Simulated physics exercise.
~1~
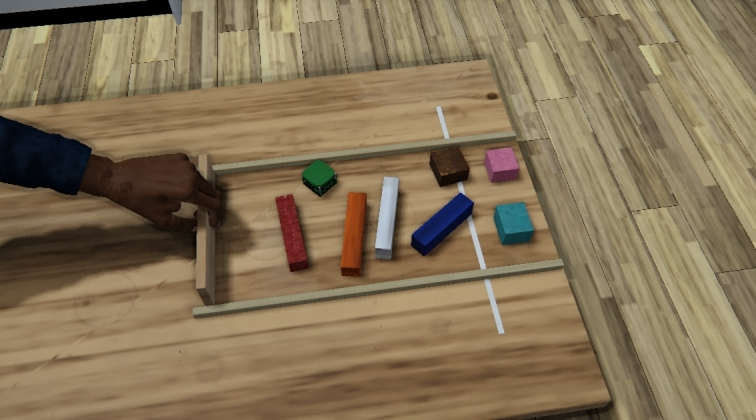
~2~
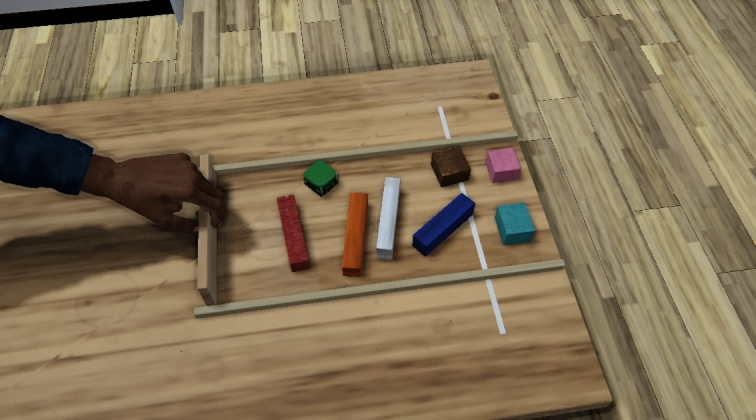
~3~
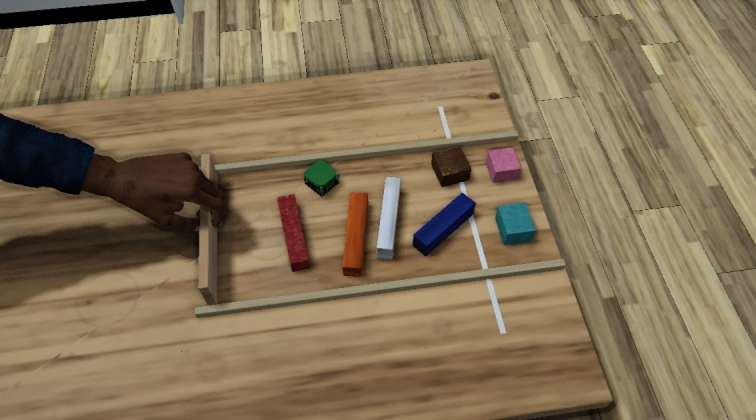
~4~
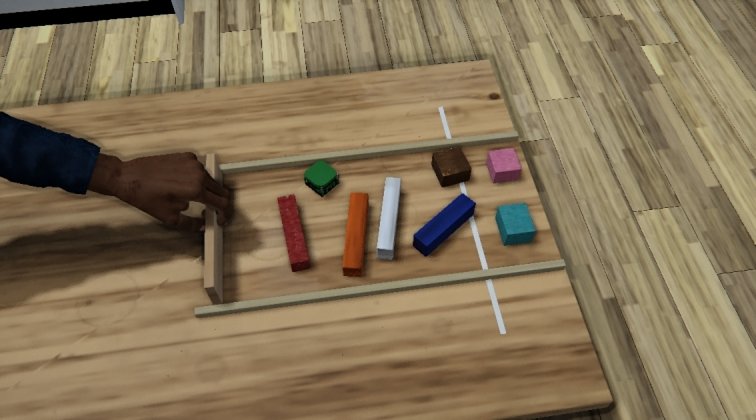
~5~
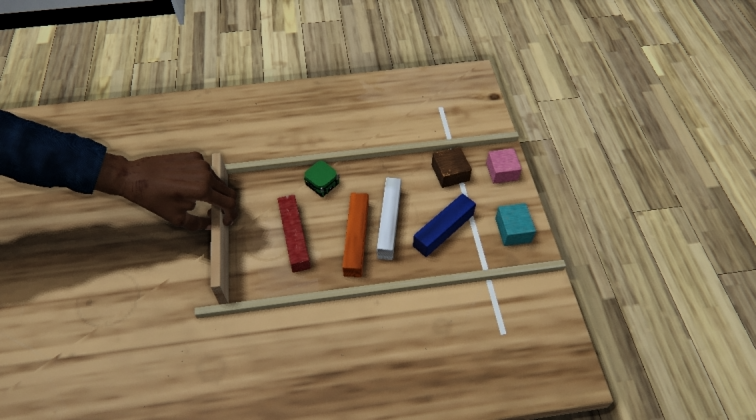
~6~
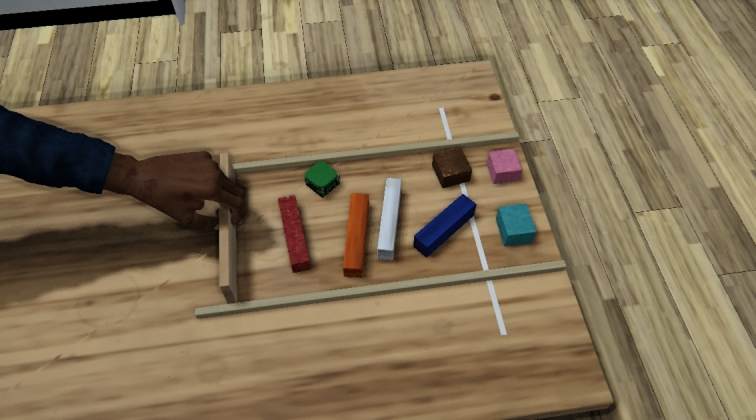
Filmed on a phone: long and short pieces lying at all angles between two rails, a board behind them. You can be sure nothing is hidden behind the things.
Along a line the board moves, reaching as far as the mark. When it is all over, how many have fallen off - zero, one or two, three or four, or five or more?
By then one or two have fallen off.
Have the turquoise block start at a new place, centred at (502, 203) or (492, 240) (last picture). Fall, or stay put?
Turquoise block - first try slides off, second try slides off.
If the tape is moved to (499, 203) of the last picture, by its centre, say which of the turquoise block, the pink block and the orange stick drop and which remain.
The turquoise block tumbles off, the pink block goes over, the orange stick survives.
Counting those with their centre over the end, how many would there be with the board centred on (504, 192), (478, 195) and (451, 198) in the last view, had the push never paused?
The counts are 5, 2 and 0, in that order.
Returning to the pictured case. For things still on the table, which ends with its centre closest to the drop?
That would be the pink block.
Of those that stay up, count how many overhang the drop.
So the number is 1.
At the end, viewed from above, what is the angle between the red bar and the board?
Roughly 0° out of line.
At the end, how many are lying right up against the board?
The number is 2.
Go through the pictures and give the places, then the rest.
The first frame shows pink block (501, 165); turquoise block (513, 224); brown block (449, 166); board (206, 227); tape (466, 206).
The second frame shows turquoise block (514, 224); red bar (293, 232).
The third frame shows brown block (451, 167); orange stick (356, 233).
The fourth frame shows pink block (503, 166); board (214, 226).
The fifth frame shows turquoise block (515, 225); green case (322, 179).
The sixth frame shows pink block (504, 166); turquoise block (516, 225); brown block (452, 168); board (228, 225); tape (469, 207).
Soon after, none off yet; pink block at rest near (504, 166); turquoise block at rest near (516, 225); brown block at rest near (452, 168).
Then, none off yet; pink block at rest near (506, 166); turquoise block moved a little near (526, 223); brown block moved about its own width near (471, 159).
At rest, the number that fall off is one or two; fallen, turquoise block.
